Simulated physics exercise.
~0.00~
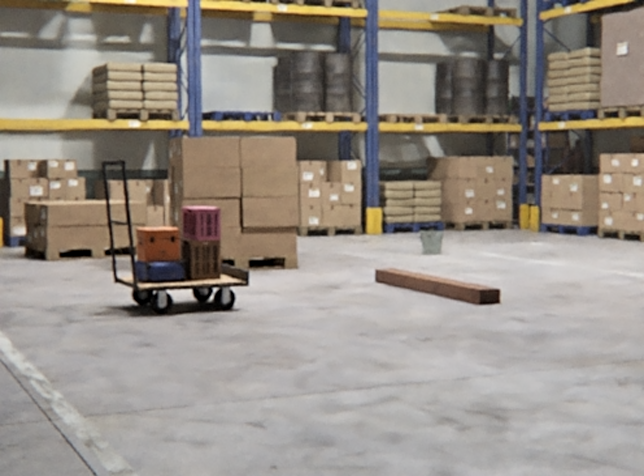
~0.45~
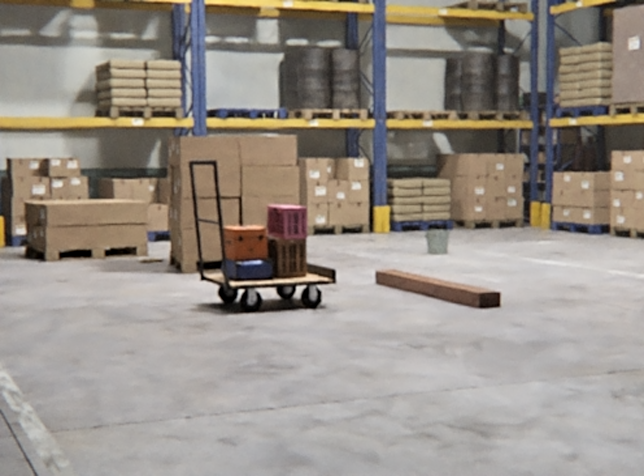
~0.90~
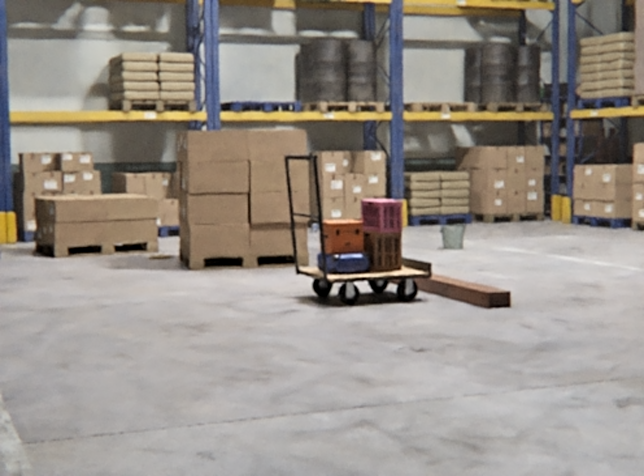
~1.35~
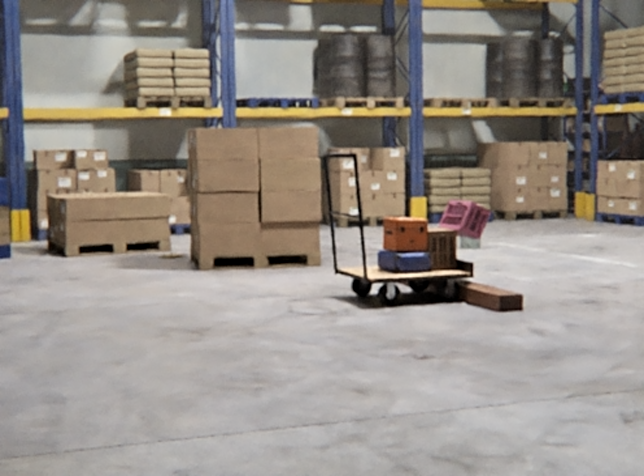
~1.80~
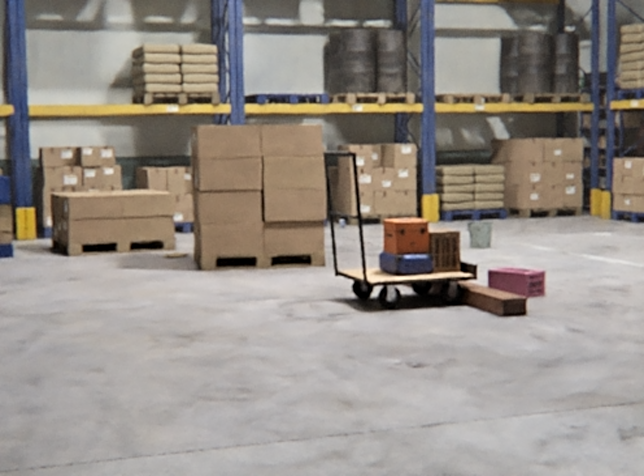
In a warehouse, a loaded trolley rolls right, stops at a beam, and drops its pink crate.
